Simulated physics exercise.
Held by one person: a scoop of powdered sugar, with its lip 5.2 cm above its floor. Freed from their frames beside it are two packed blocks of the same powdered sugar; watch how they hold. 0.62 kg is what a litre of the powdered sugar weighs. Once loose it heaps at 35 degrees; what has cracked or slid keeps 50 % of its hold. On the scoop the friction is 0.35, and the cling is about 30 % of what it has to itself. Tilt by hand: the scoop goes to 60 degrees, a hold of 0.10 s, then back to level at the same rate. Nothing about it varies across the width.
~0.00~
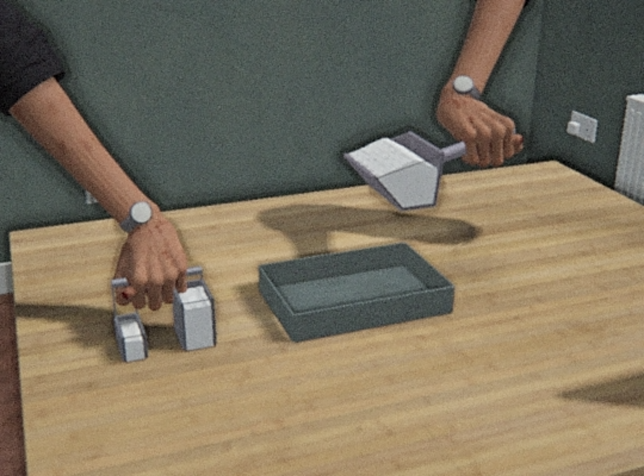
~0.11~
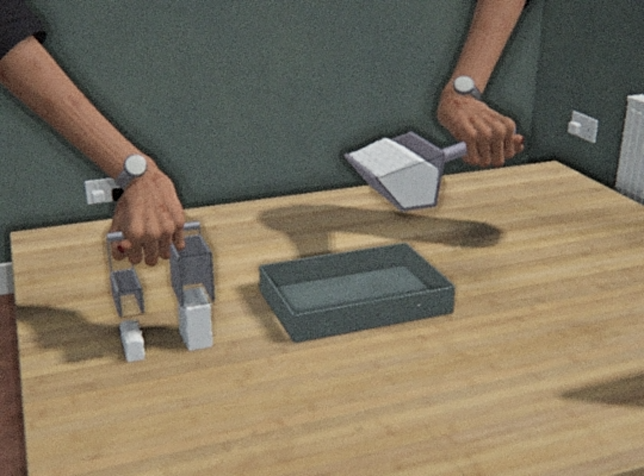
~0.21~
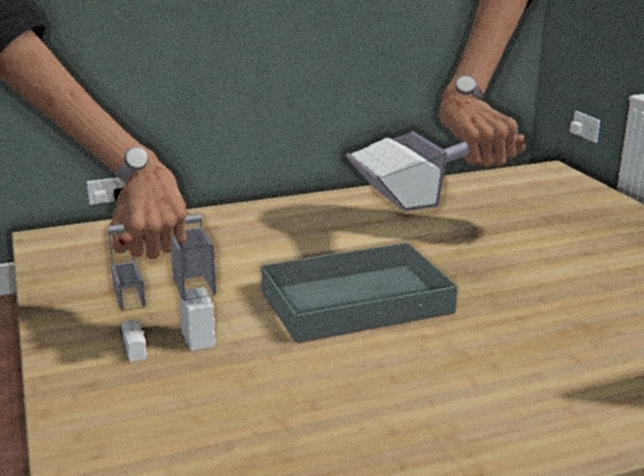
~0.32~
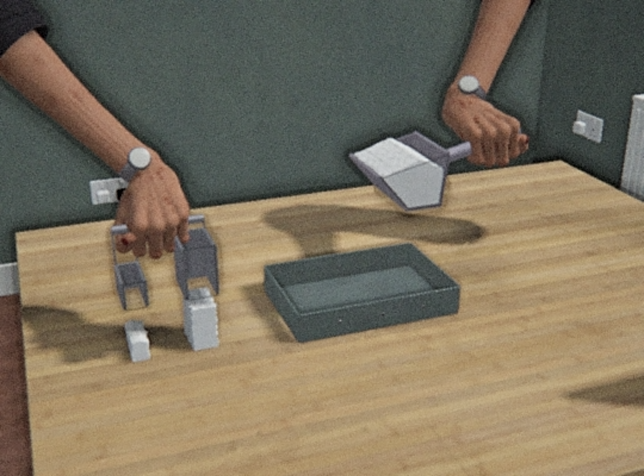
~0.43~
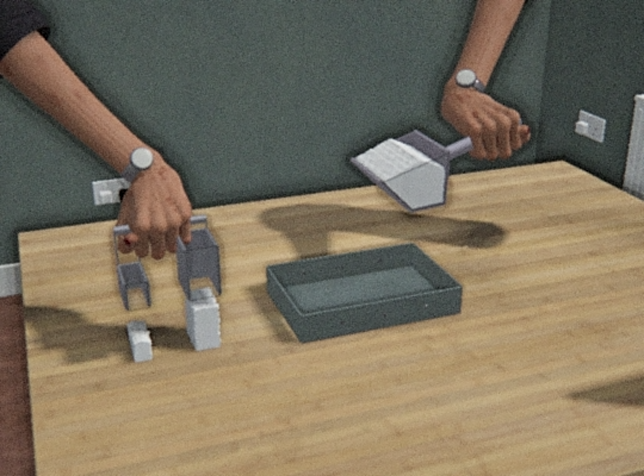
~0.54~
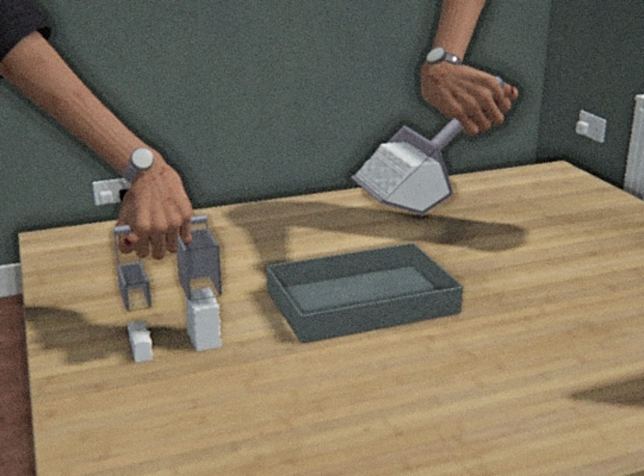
A person lifts two molds off small white blocks, then tilts a scoop of white powder.
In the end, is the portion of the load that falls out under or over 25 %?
What falls out of the load is not as much as 25 %.
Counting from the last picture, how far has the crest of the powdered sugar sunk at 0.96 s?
The difference comes to roughly 0.0 cm.
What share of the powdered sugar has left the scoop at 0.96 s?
Close to 0 percent.
After 0.73 s, the scoop is at 60 degrees and 0 % has left it.
After 0.96 s, the scoop is at 47 degrees and 0 % has left it.
After 1.19 s, the scoop is at 1 degrees and 0 % has left it.
After 1.42 s, the scoop is at 0 degrees and 0 % has left it.
After 1.52 s, the scoop is at 0 degrees and 0 % has left it.
